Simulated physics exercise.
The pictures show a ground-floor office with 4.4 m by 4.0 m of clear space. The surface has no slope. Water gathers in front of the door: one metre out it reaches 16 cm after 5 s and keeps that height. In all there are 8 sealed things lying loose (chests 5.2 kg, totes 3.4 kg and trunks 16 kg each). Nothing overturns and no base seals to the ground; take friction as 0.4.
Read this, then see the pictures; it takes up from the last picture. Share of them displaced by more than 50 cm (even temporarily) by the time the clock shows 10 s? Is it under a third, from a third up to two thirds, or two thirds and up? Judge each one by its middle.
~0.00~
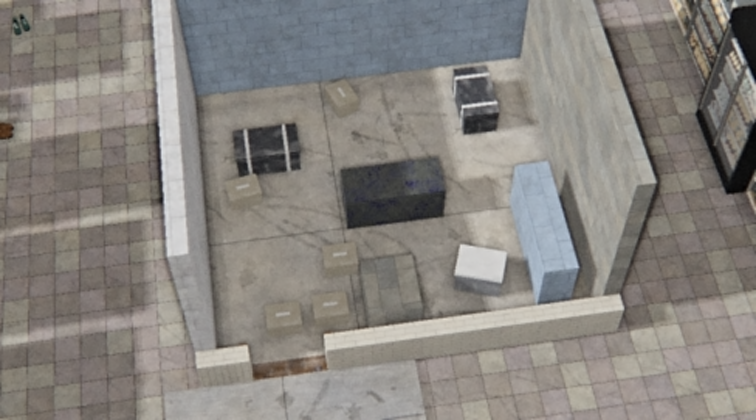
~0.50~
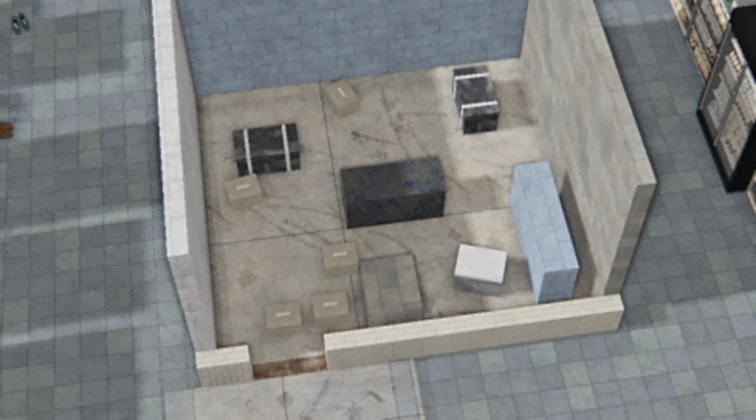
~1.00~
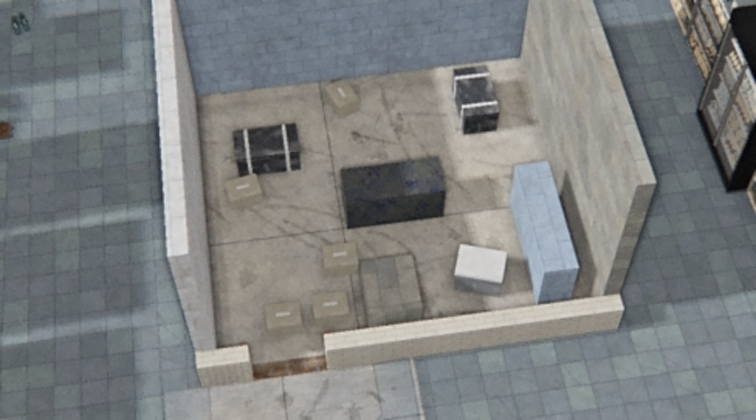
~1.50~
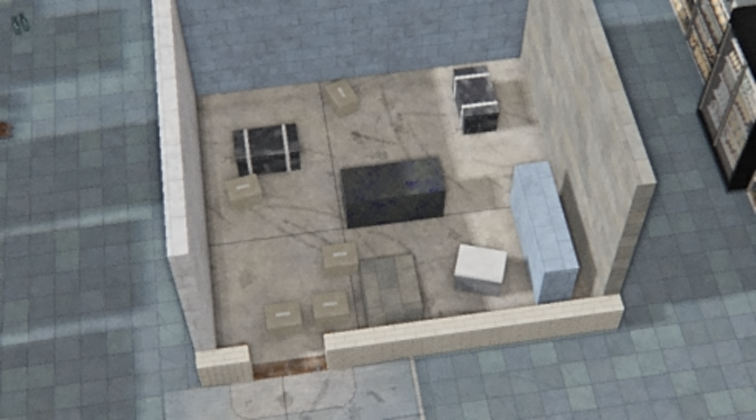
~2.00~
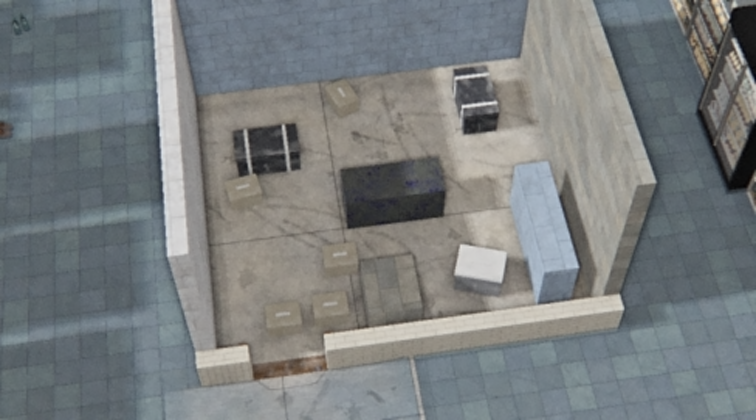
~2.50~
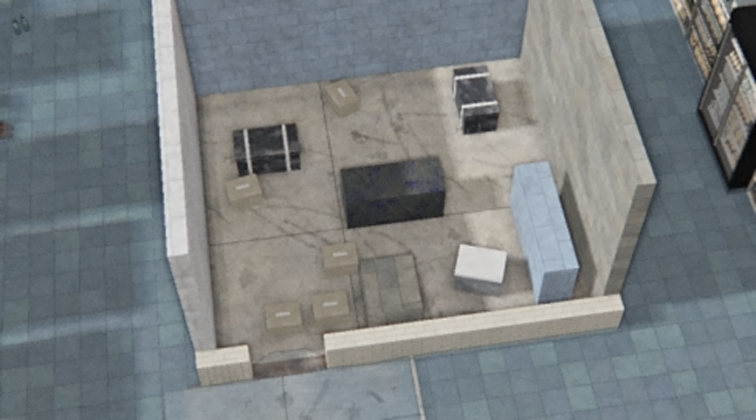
The moved portion will reach two thirds or more.
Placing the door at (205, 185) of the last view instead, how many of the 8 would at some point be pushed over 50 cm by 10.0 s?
Then it comes to 4.
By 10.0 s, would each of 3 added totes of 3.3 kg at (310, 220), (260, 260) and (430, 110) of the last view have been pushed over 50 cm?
Sequence: Above the line / above the line / below the line.
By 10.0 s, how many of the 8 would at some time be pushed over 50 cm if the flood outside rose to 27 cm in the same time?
It would come to 7 of them.
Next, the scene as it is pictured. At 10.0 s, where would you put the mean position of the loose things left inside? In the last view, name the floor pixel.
That lands at roughly (398, 157).
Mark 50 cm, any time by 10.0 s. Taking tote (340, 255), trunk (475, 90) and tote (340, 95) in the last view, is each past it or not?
Result, in turn: Exceeded / stayed within / exceeded.
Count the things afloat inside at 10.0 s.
By my count, 4.
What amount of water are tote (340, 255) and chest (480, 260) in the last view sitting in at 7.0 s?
I'd estimate 3 cm for the first and 0 cm for the second.
After 3.5 s 0 of 8 are over 50 cm from their spots; 0 afloat.
After 4.5 s 1 of 8 are over 50 cm from their spots; 0 afloat.
After 7.0 s 3 of 8 are over 50 cm from their spots; 2 afloat.
After 10.0 s 6 of 8 are over 50 cm from their spots, and 6 have been at some point; 4 afloat.
